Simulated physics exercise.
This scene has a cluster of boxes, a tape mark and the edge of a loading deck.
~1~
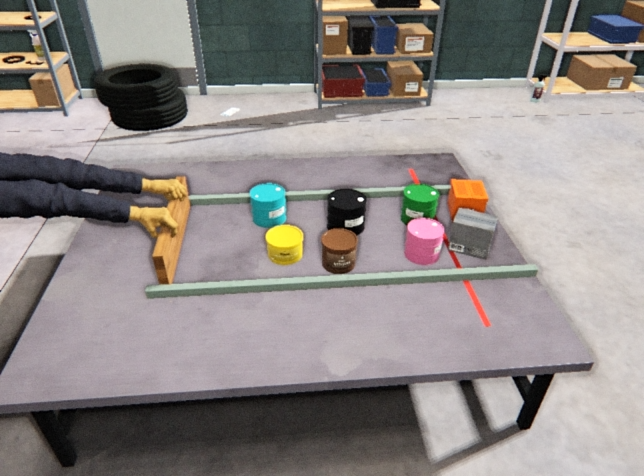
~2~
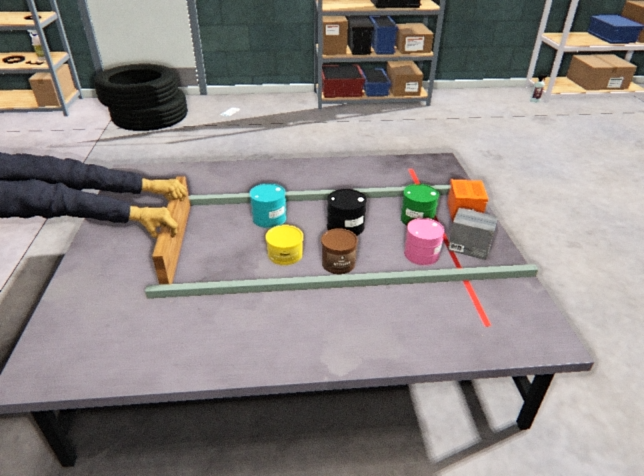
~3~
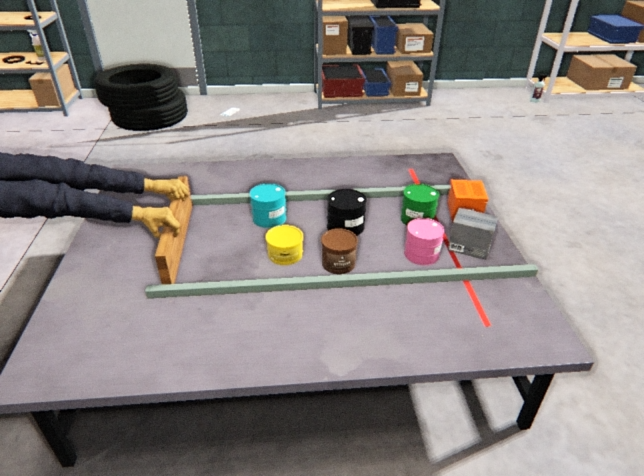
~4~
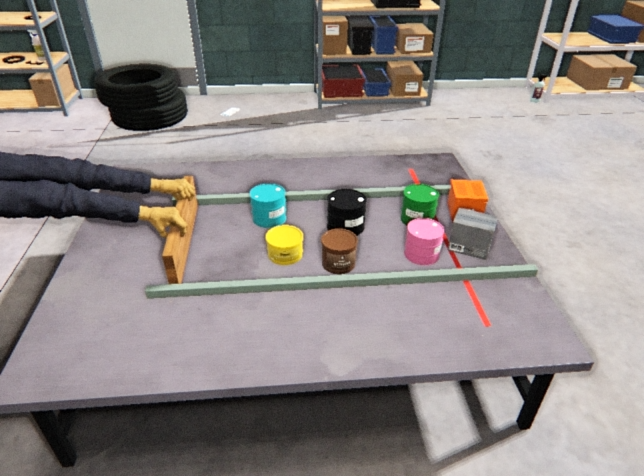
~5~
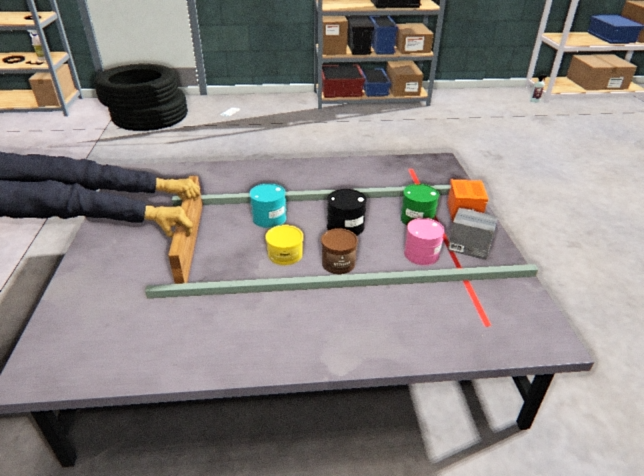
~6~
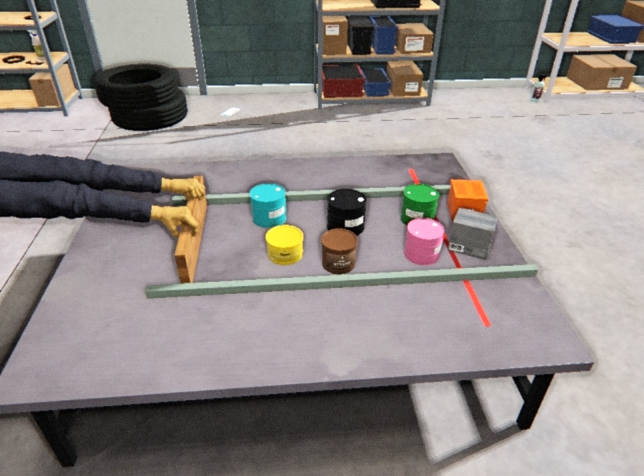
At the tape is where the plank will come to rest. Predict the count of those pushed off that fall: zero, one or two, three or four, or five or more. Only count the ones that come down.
It ends with just one or a pair down.
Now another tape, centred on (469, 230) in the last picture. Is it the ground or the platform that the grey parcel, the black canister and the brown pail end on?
Looking at each: The grey parcel goes off, the black canister remains on top, the brown pail remains on top.
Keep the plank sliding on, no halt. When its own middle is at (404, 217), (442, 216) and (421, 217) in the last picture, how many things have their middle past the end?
Result per place: 0; 2; 1.
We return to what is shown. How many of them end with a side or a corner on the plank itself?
The count comes out at 3.
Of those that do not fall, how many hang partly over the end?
Result: 1.
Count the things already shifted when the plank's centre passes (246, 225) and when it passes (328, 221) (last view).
First 0, after that 4.
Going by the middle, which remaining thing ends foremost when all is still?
Foremost, the green canister.
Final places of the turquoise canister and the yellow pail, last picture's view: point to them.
For the turquoise canister it's (445, 191), and for the yellow pail it's (465, 233).
Soon after, none off yet; orange tote at rest near (467, 202); grey parcel at rest near (472, 234); green canister at rest near (419, 206).
At rest, the number that fall off is one or two; fallen, grey parcel and orange tote.
